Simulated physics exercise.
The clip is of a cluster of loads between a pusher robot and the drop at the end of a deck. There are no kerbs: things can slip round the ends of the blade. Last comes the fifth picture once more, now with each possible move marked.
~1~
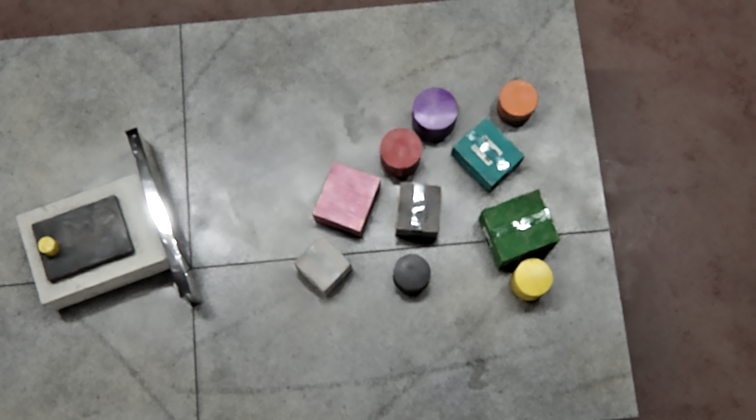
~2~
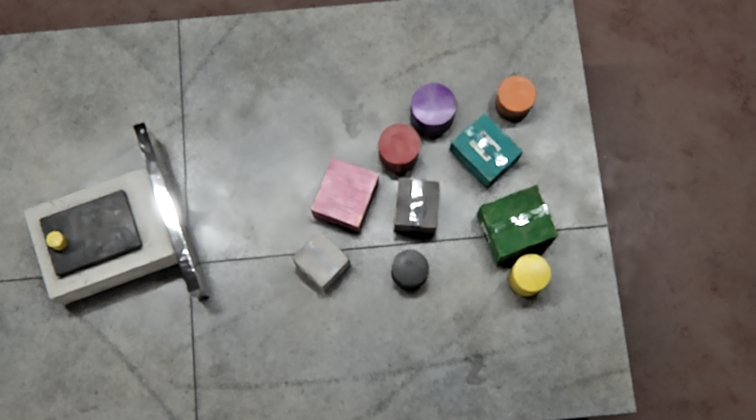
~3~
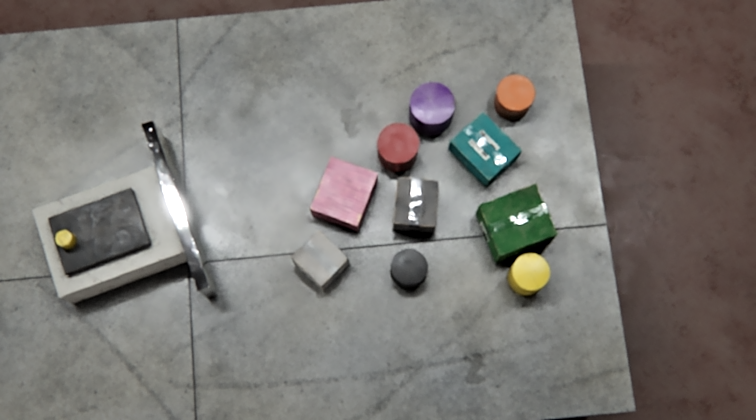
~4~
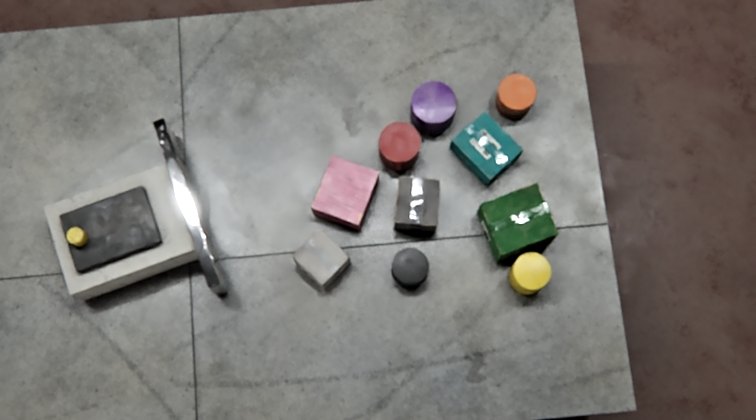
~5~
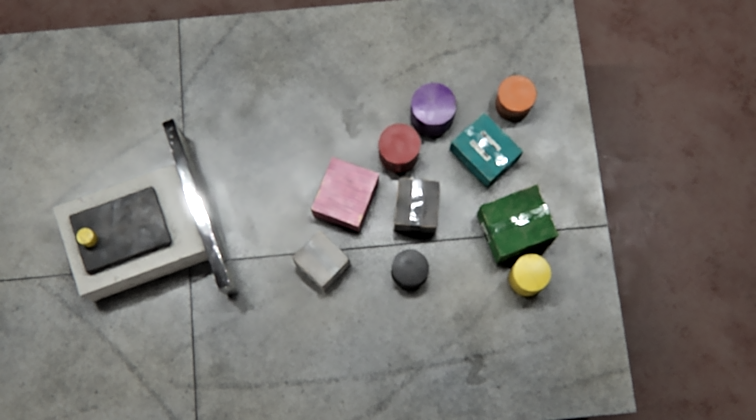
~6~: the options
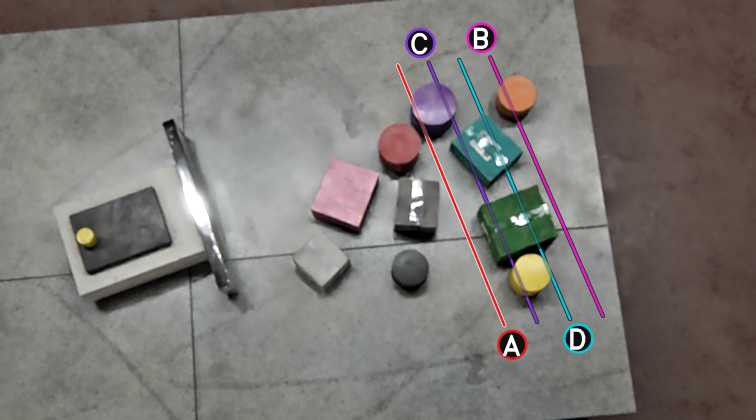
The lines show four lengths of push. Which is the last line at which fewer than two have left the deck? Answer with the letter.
At D, and not beyond.
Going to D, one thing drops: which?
The green parcel.
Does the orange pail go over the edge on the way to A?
No.
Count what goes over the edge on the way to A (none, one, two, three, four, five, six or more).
The count is none.
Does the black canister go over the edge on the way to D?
No.
On the copy, A at (449, 191); B at (545, 182); C at (481, 188); D at (513, 185).
On D. First, robot (242, 217); white parcel (363, 262); pink crate (355, 191).
Then, robot (358, 206); green parcel (546, 213); yellow canister (535, 280).
Finally, robot (449, 198); green parcel over the edge; black canister (602, 243); one fallen.
By contrast, A is within the limit but short; B drops four; C is within the limit but short.
